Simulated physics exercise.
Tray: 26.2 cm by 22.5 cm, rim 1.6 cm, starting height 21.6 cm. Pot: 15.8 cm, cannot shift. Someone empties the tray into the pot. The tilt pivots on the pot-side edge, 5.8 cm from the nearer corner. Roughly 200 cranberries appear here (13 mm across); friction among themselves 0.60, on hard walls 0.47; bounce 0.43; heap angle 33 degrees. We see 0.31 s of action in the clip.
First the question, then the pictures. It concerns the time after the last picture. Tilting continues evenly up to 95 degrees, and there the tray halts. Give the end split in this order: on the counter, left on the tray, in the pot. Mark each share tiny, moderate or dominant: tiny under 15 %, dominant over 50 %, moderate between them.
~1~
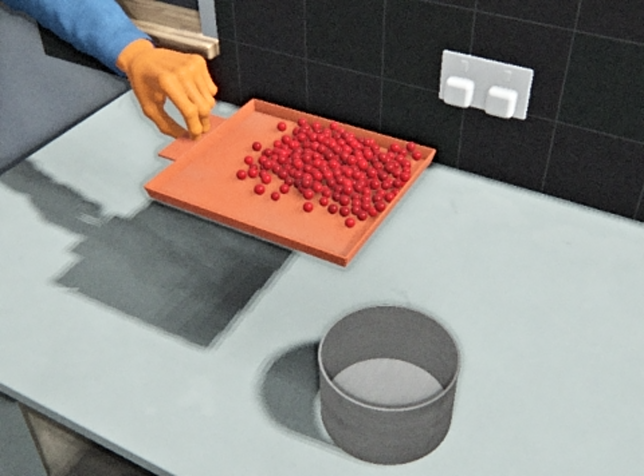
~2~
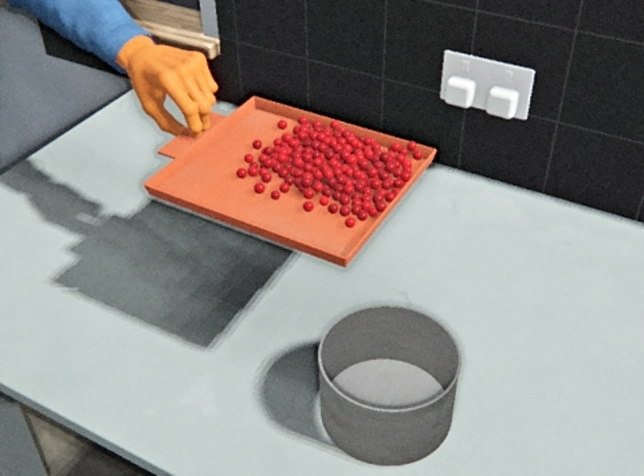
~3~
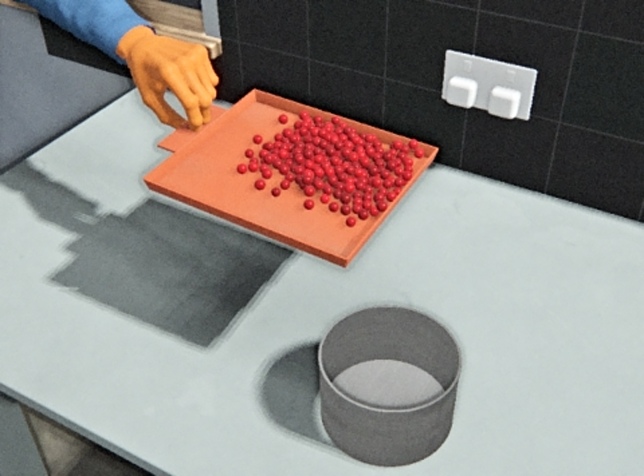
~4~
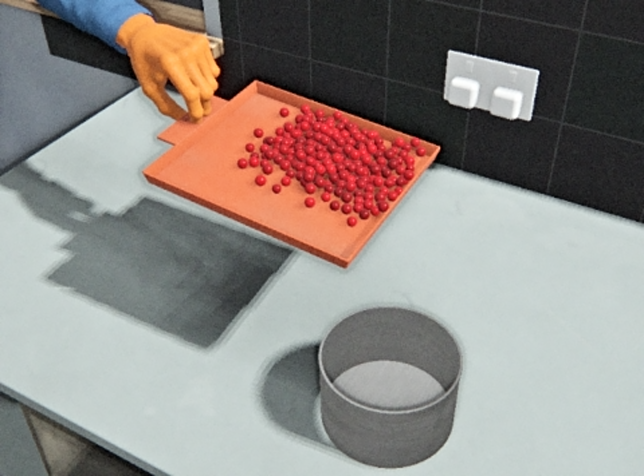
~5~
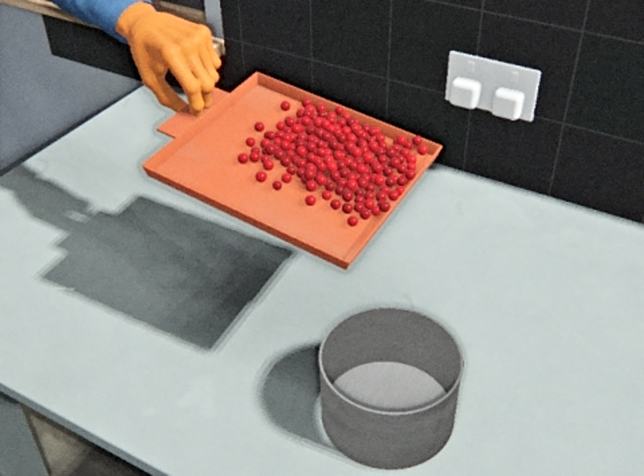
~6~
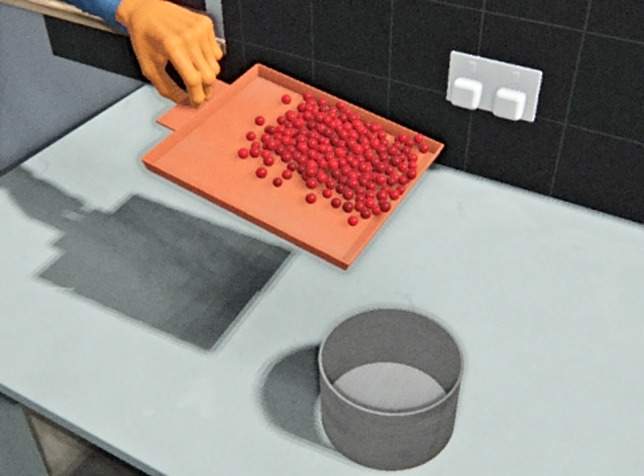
Counter: Moderate, left on the tray: Tiny, pot: Dominant.
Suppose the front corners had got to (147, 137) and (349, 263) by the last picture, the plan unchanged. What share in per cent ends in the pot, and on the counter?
Per cent by place - pot 70, counter 30.
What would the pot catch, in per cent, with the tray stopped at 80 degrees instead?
I'd expect some 15 per cent in the pot.
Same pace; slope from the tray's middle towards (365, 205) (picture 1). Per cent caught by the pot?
35 %.
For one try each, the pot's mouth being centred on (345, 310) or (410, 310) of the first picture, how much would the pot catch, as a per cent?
About 25 and 65 per cent.
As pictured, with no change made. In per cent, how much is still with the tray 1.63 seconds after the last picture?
80 %, give or take.
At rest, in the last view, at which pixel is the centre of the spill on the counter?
Look close to (488, 376) in the last picture.
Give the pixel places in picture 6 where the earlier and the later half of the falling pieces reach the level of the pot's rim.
Early: About (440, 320); late: About (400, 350).
Then, 0.98 s after the last picture, tilt 50 degrees; the tray holds 95 %, the pot 5 %.
Then, 1.63 s after the last picture, tilt 76 degrees; the tray holds 80 %, the pot 15 %.
Then, 2.32 s after the last picture, tilt 95 degrees; the tray holds 10 %, the pot 30 %.
In the end, counter 40 %, tray 0 %, pot 60 %.
